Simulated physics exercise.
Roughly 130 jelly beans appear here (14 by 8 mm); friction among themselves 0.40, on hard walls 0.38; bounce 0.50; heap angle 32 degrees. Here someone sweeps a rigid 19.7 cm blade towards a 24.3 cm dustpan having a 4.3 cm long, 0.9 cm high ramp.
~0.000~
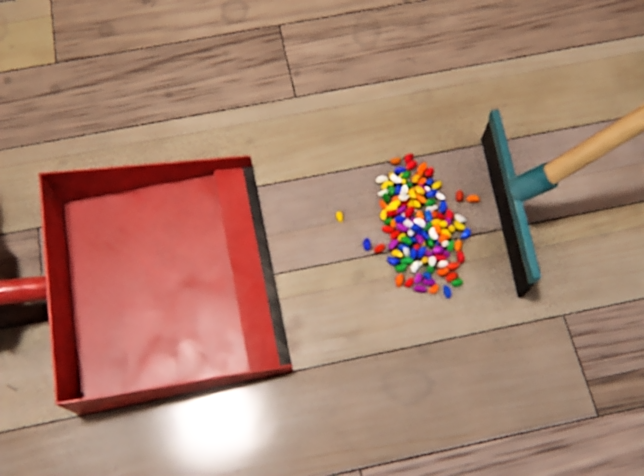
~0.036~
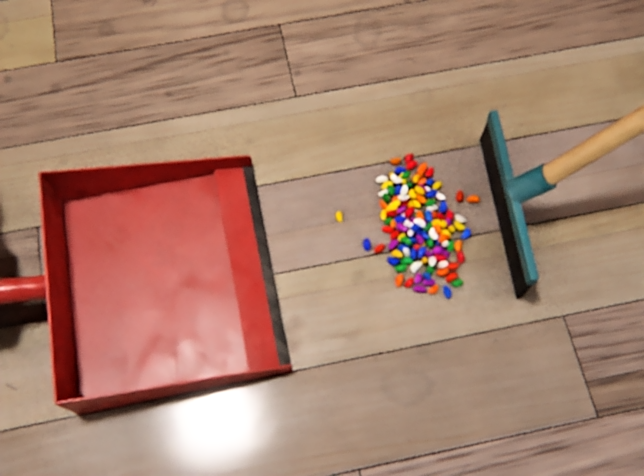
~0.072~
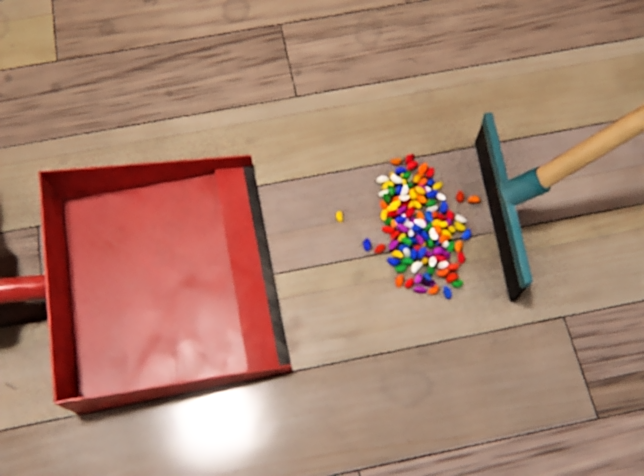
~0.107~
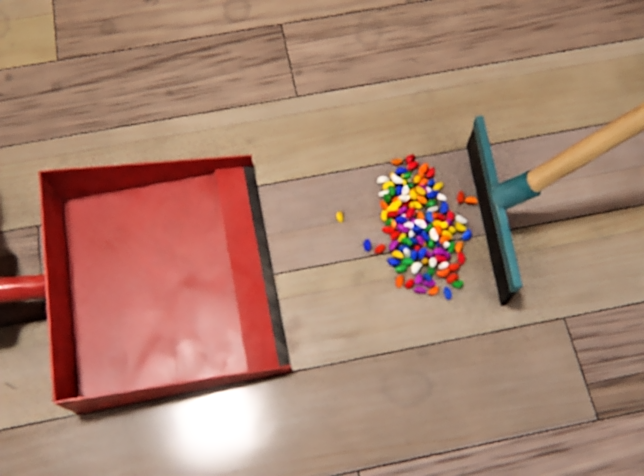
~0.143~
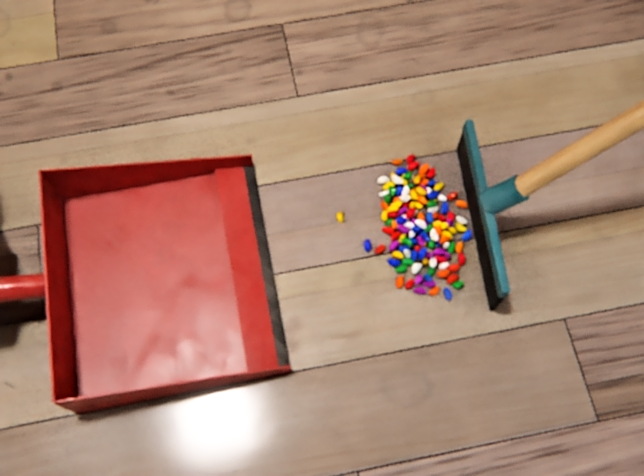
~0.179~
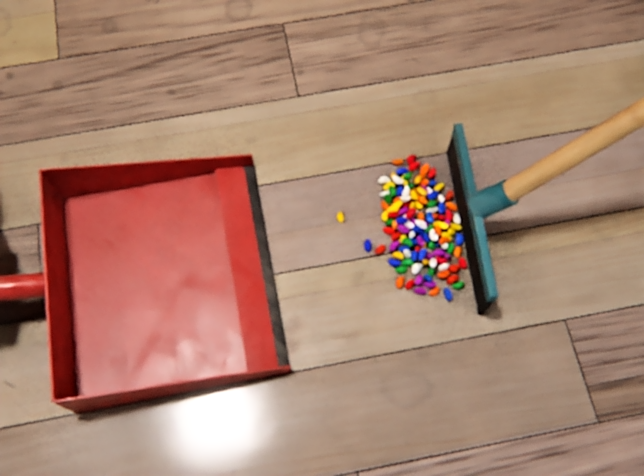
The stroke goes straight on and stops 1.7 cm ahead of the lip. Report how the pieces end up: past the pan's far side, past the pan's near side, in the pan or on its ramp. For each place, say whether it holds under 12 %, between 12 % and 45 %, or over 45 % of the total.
Far side: Under 12 %, near side: Under 12 %, pan: Between 12 % and 45 %.
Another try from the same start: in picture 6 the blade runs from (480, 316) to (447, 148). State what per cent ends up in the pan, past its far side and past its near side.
Pan 20; far 0; near 5.
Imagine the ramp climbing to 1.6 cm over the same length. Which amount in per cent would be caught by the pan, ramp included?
30 %.
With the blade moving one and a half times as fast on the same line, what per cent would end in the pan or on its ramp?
Then some 40 in a hundred.
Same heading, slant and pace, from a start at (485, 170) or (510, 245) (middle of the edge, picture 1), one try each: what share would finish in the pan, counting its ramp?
Some 35 and 20 per cent.
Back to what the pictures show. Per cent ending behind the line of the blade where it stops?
About 10 per cent.
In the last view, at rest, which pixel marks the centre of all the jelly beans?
(274, 257).
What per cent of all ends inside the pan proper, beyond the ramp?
Close to 0 per cent.
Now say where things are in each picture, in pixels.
In the first picture, blade from (533, 278) to (494, 118), moved 0.0 cm, 0 of the pieces shifted so far; middle of the pieces at (420, 217); pan at (154, 286).
In the second picture, blade from (531, 280) to (492, 119), moved 0.2 cm, 0 of the pieces shifted so far; middle of the pieces at (420, 217).
In the third picture, blade from (525, 283) to (487, 121), moved 1.0 cm, 0 of the pieces shifted so far; middle of the pieces at (421, 217).
In the fourth picture, blade from (515, 287) to (478, 124), moved 2.1 cm, 0 of the pieces shifted so far; middle of the pieces at (421, 218).
In the fifth picture, blade from (503, 292) to (468, 128), moved 3.4 cm, 2 of the pieces shifted so far; middle of the pieces at (413, 223).
In the sixth picture, blade from (491, 297) to (457, 132), moved 4.8 cm, 7 of the pieces shifted so far; middle of the pieces at (413, 223); pan at (153, 284). The blade's pace is about 0.37 m/s, heading 8 degrees towards the viewer's side.
After 0.44 s, middle of the blade 12 cm from the lip; 0 % over the lip, far side 0 %, near side 0 %.
After 0.61 s, middle of the blade 6 cm from the lip; 0 % over the lip, far side 0 %, near side 0 %.
After 0.90 s, middle of the blade 3 cm from the lip; 35 % over the lip, far side 0 %, near side 0 %.
At rest (1.9 s), far side 0 %, near side 0 %, pan 35 %, in front of the lip or behind the blade 60 %.
